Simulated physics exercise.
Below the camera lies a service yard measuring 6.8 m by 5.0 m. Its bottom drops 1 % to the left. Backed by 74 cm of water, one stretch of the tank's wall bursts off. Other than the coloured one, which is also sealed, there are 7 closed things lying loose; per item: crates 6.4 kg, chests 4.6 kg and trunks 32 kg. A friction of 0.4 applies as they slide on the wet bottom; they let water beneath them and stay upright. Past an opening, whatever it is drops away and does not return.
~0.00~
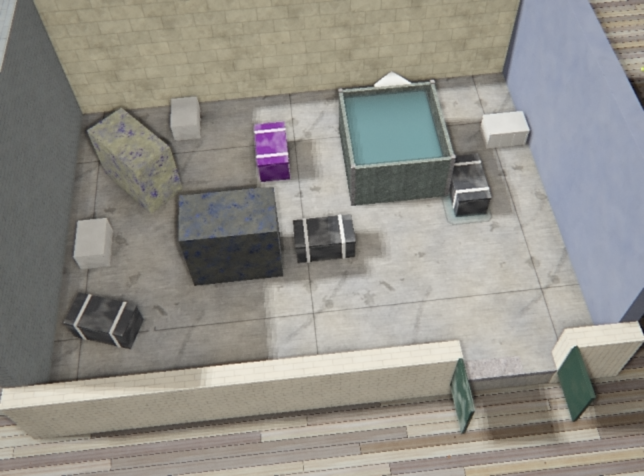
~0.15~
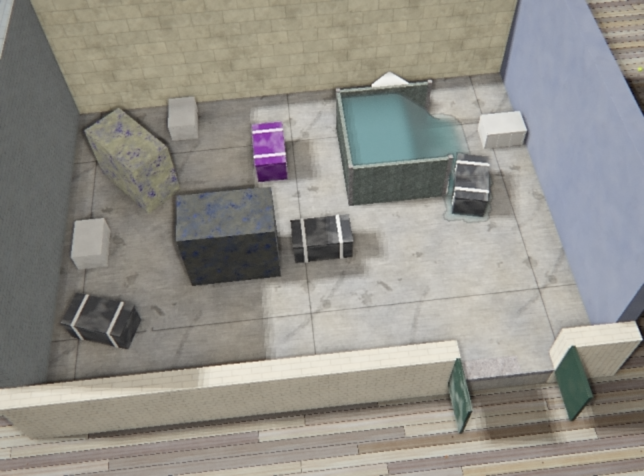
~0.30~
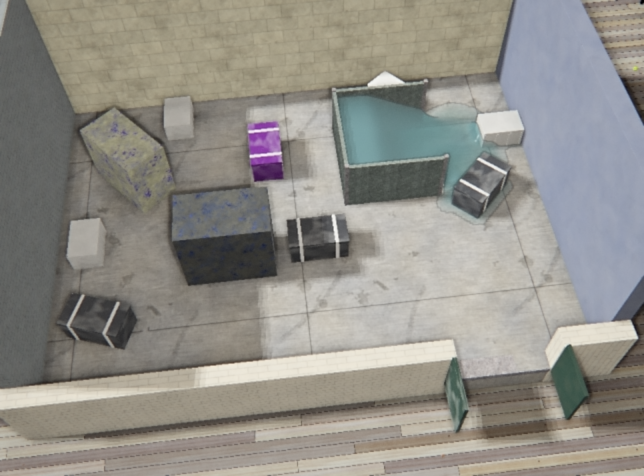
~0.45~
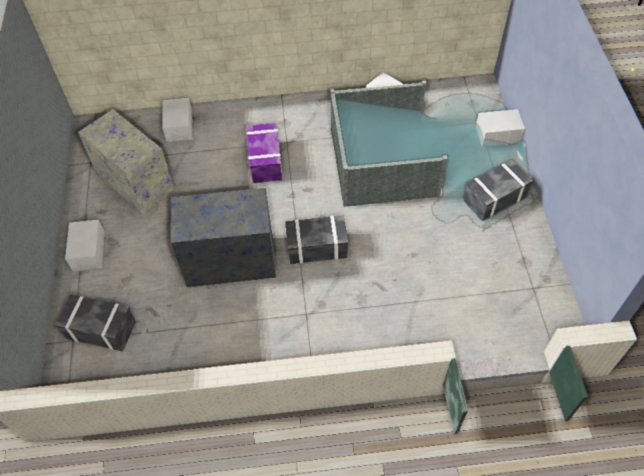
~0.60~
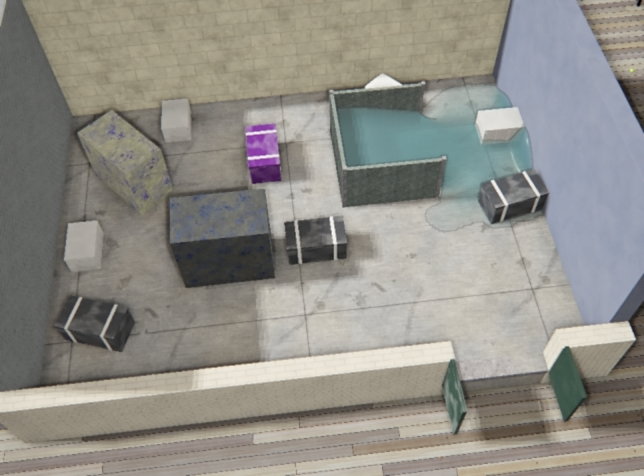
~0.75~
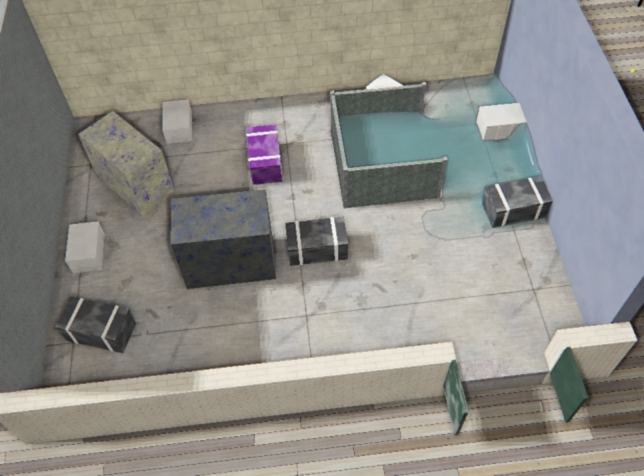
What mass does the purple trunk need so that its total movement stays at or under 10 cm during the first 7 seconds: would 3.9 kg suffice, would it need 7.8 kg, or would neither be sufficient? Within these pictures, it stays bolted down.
It's going to move too far regardless.
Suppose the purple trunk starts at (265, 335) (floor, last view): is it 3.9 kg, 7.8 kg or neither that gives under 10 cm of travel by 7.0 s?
Short version: Not even the heavier.
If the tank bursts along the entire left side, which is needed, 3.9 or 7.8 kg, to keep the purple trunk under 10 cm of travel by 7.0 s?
Result: Both masses insufficient.
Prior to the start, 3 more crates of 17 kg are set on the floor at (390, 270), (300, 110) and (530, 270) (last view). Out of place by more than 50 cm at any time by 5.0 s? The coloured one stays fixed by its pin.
Within it, beyond it, beyond it.
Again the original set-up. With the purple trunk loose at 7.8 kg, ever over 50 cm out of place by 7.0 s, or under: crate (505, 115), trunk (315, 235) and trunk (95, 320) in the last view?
Well, they come out exceeding it, not exceeding it and not exceeding it, in that order.
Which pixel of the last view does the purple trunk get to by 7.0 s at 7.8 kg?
Roughly at (219, 179) in the last view.
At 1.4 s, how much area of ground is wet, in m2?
Wet: Near 8.0 m2.
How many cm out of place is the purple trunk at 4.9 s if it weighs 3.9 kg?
Close to 120 centimetres.
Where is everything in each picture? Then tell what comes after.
The first picture shows the purple trunk at (271, 143) rests on the ground; 1.8 m2 under water; 0 of 8 have shifted.
The second picture shows the purple trunk at (269, 143) rests on the ground; water covers 2.4 m2; 1 of 8 have shifted.
The third picture shows the purple trunk at (265, 142), on the bottom; water covers 3.3 m2; 1 of 8 have shifted.
The fourth picture shows the purple trunk at (264, 144) rests on the ground; water covers 4.4 m2; 2 of 8 have shifted.
The fifth picture shows the purple trunk at (263, 145) rests on the ground; water covers 5.0 m2; 2 of 8 have shifted.
The sixth picture shows the purple trunk at (264, 146) rests on the ground; 5.5 m2 under water; 2 of 8 have shifted.
After 1.4 s the purple trunk would be 0 cm from its start with 3.9 kg and 0 cm from its start with 7.8 kg; 0 cm of water round it then.
After 3.1 s the purple trunk would be 36 cm from its start with 3.9 kg and 25 cm from its start with 7.8 kg; 2 cm of water round it then.
After 4.9 s the purple trunk would be 121 cm from its start with 3.9 kg and 86 cm from its start with 7.8 kg; 2 cm of water round it then.
After 7.0 s the purple trunk would be 118 cm from its start with 3.9 kg and 86 cm from its start with 7.8 kg; 2 cm of water round it then.
